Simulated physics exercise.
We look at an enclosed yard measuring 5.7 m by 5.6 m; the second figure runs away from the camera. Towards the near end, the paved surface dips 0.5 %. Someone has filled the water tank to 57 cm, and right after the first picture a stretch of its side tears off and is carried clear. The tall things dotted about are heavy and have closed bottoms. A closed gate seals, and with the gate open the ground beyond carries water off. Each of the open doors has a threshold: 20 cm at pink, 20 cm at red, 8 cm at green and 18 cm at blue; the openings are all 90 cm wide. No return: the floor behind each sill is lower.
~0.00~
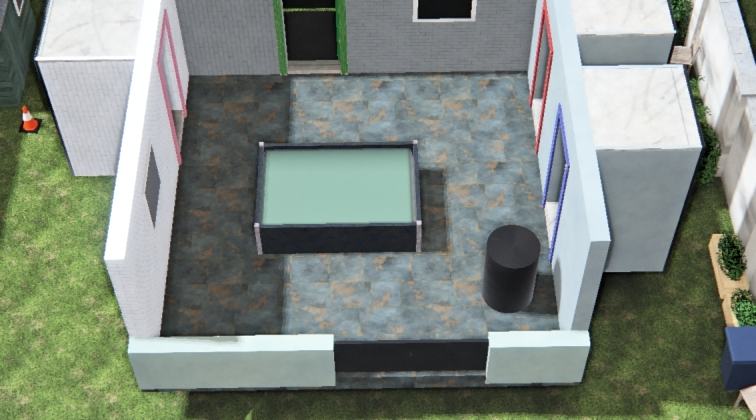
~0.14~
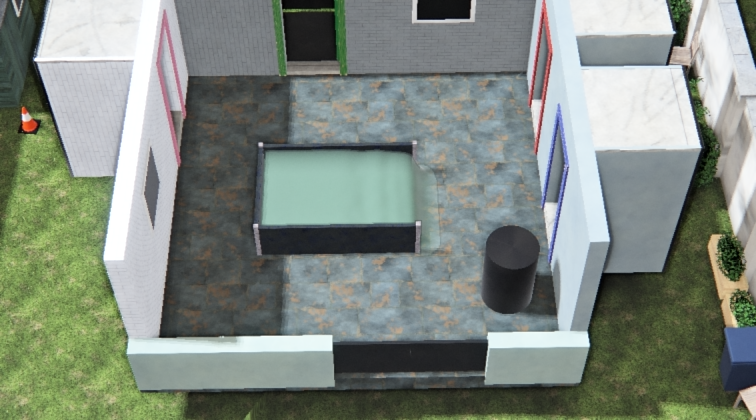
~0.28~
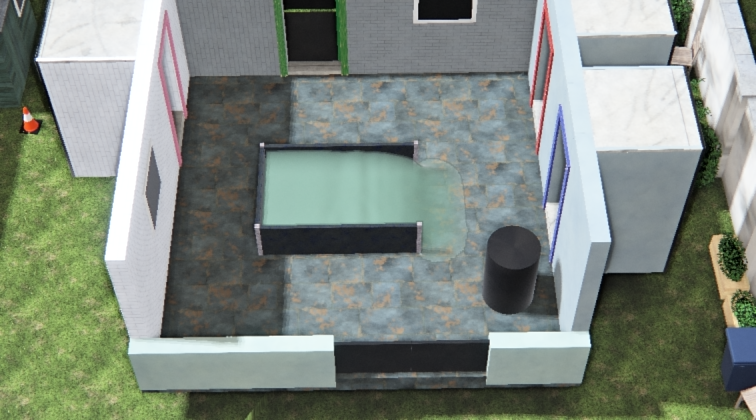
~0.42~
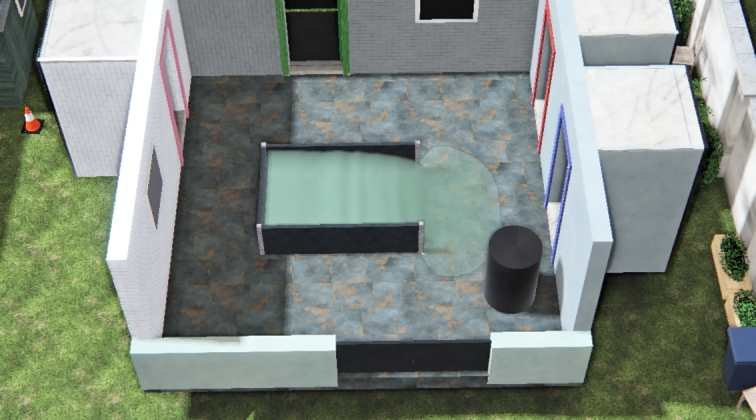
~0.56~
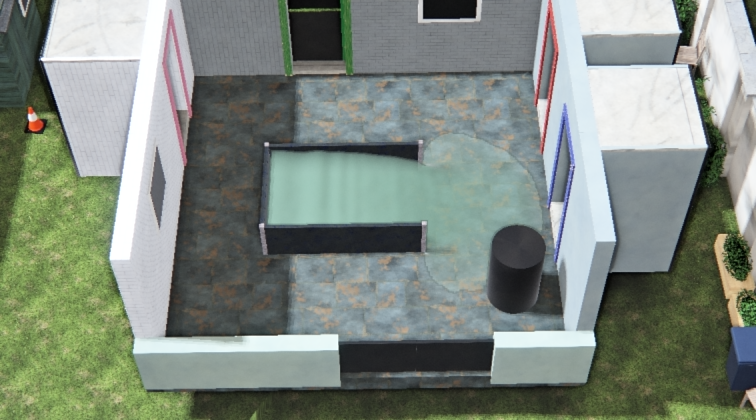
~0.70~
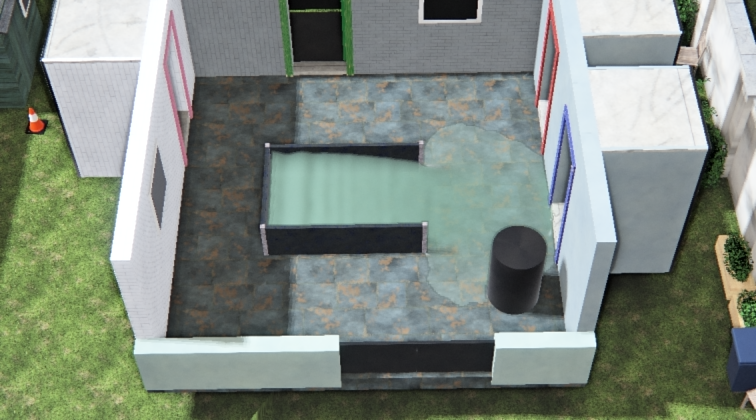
In a walled yard with a paved floor, the right side of a rectangular tank of pale green water vanished, and the water poured out, spreading rightward across the paving and around a black cylinder.
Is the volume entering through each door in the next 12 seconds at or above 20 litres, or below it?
Outcome: Pink door: Below the cap. Red door: Below the cap. Green door: Below the cap. Blue door: Above the cap.
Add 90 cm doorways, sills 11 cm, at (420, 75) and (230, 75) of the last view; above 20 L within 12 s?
In the order given, lower then lower.
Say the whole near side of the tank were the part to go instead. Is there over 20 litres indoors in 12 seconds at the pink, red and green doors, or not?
Pink door doesn't reach it, red door doesn't reach it, green door doesn't reach it.
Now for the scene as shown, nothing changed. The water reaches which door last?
Pink.
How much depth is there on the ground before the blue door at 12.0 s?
About 4.5 cm.
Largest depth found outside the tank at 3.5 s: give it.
Depth: Approx. 24 cm.
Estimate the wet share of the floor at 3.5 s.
Around 50 per cent.
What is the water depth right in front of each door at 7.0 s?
You'd see pink at 12 cm, red at 9 cm, green at 4 cm and blue at 7 cm.
After 1.4 s water covers 25 % of the floor and is deepest (34 cm) near (544, 207); pink door not reached, red door 16 cm at the sill, 0 L in, green door not reached, blue door 32 cm at the sill, 27 L in.
After 2.2 s water covers 30 % of the floor and is deepest (32 cm) near (527, 72); pink door not reached, red door 19 cm at the sill, 0 L in, green door not reached, blue door 33 cm at the sill, 82 L in.
After 3.5 s water covers 50 % of the floor and is deepest (24 cm) near (517, 80); pink door not reached, red door 13 cm at the sill, 0 L in, green door 3 cm at the sill, 0 L in, blue door 22 cm at the sill, 137 L in.
After 7.0 s water covers 95 % of the floor and is deepest (14 cm) near (176, 251); pink door 12 cm at the sill, 0 L in, red door 9 cm at the sill, 1 L in, green door 4 cm at the sill, 0 L in, blue door 7 cm at the sill, 142 L in.
After 12.0 s water covers 100 % of the floor and is deepest (12 cm) near (421, 362); pink door 8 cm at the sill, 0 L in, red door 3 cm at the sill, 1 L in, green door 7 cm at the sill, 0 L in, blue door 5 cm at the sill, 142 L in.
